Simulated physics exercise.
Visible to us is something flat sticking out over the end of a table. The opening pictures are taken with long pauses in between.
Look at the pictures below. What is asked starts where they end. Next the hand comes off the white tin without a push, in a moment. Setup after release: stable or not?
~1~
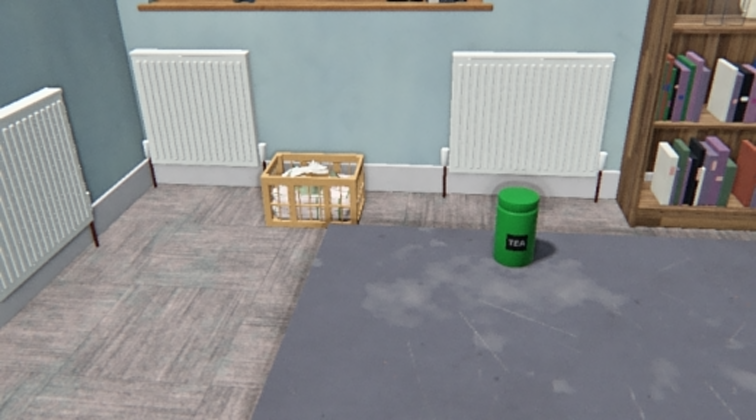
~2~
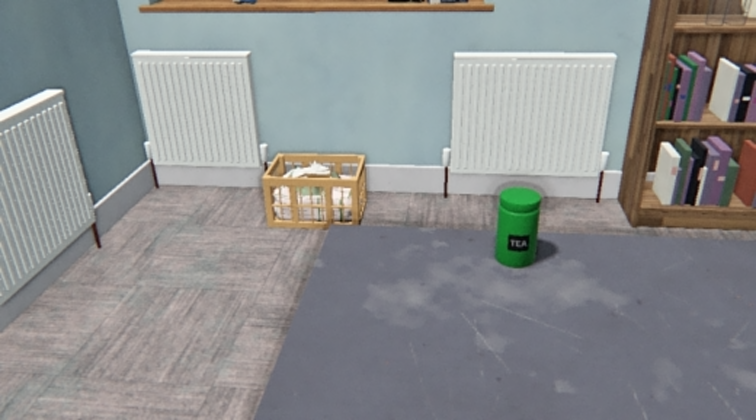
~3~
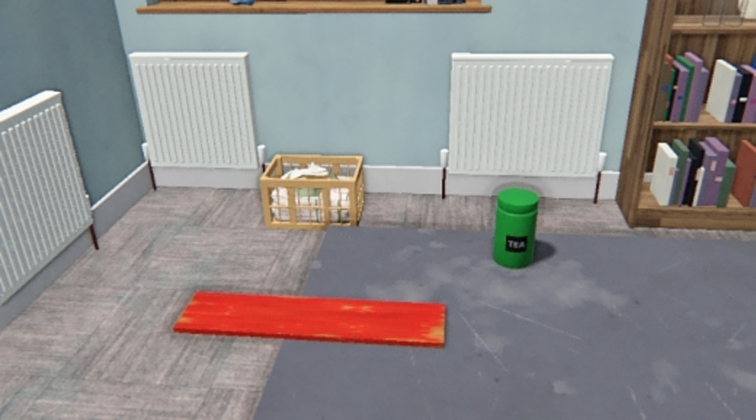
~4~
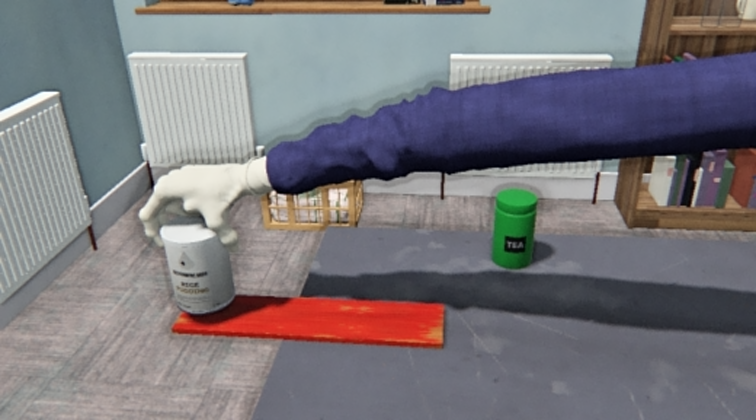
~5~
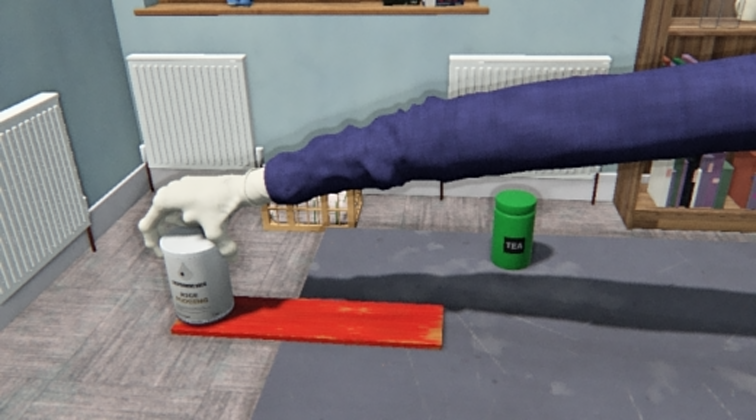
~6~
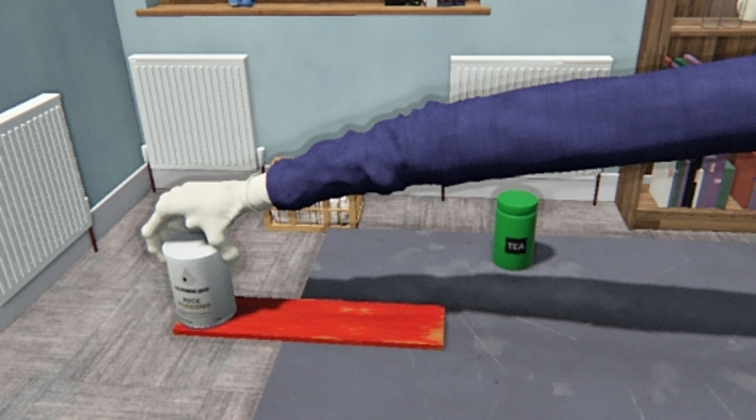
Let go and it won't stay up.
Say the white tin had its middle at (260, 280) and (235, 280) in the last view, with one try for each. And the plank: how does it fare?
On the first try it falls; on the second try it falls.
Then, 0.40 s after the last picture, white tin now down on the floor or falling; red plank on its side.
Then, 0.60 s after the last picture, red plank now down on the floor or falling.
Then, 0.70 s after the last picture, things are still on the move.
By the end, down on the floor or falling, red plank and white tin; green jar in place. The plank comes down.
